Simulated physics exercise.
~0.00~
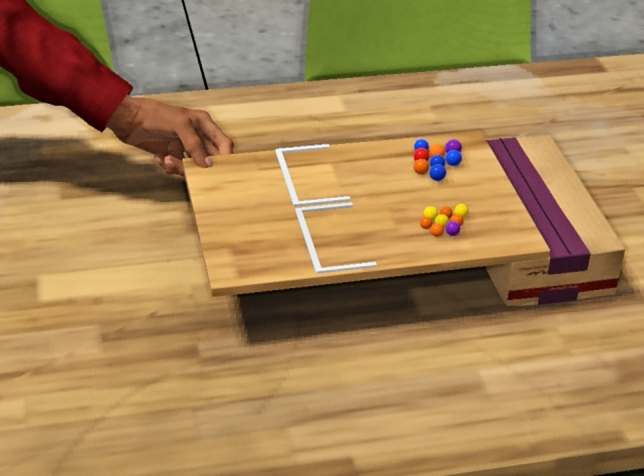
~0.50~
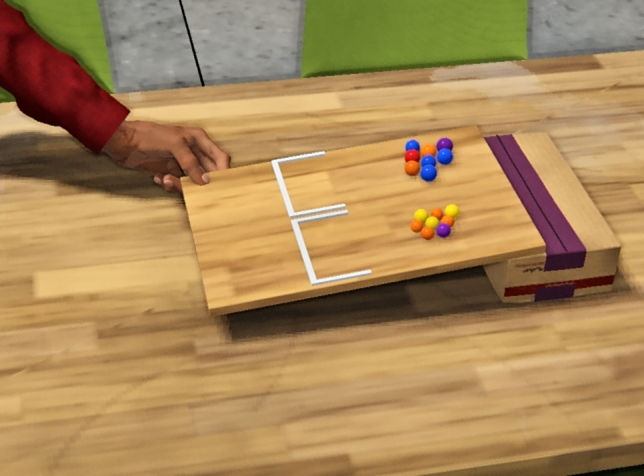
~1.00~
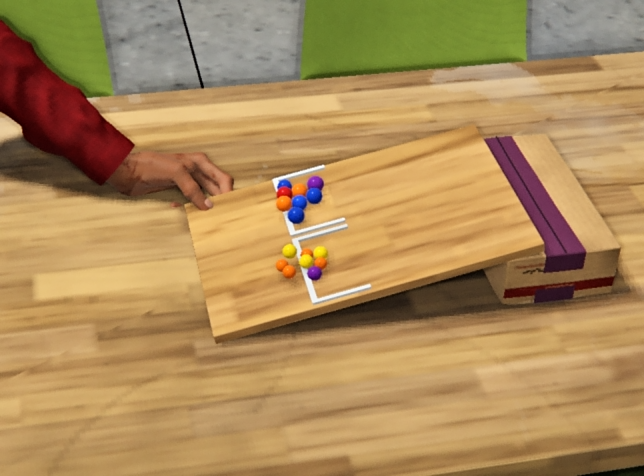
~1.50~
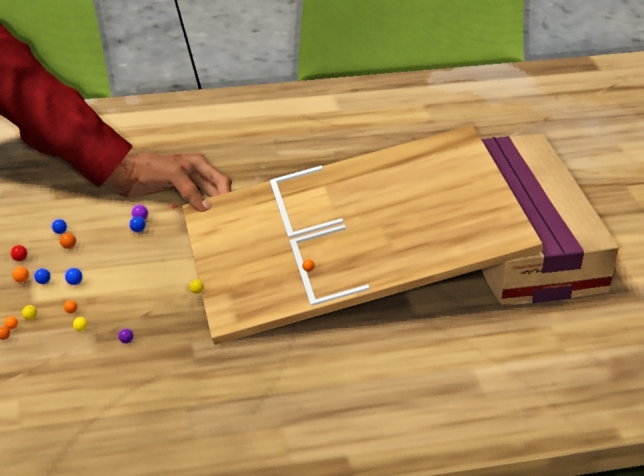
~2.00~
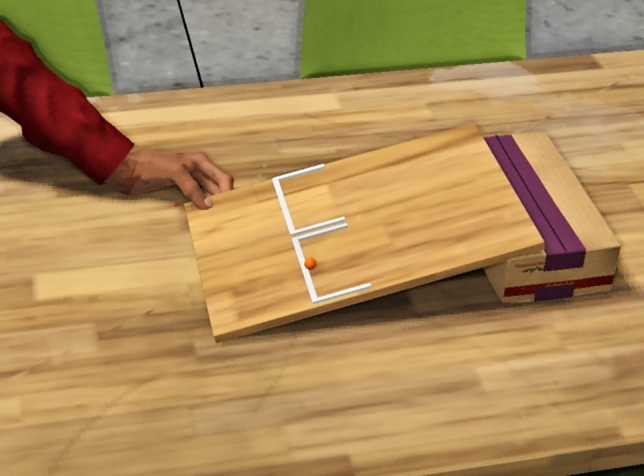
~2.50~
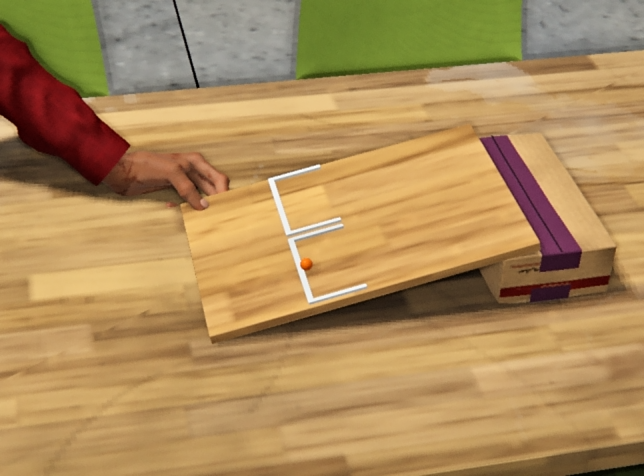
Colored balls roll down a board lowered by a hand, leaving one orange ball behind.
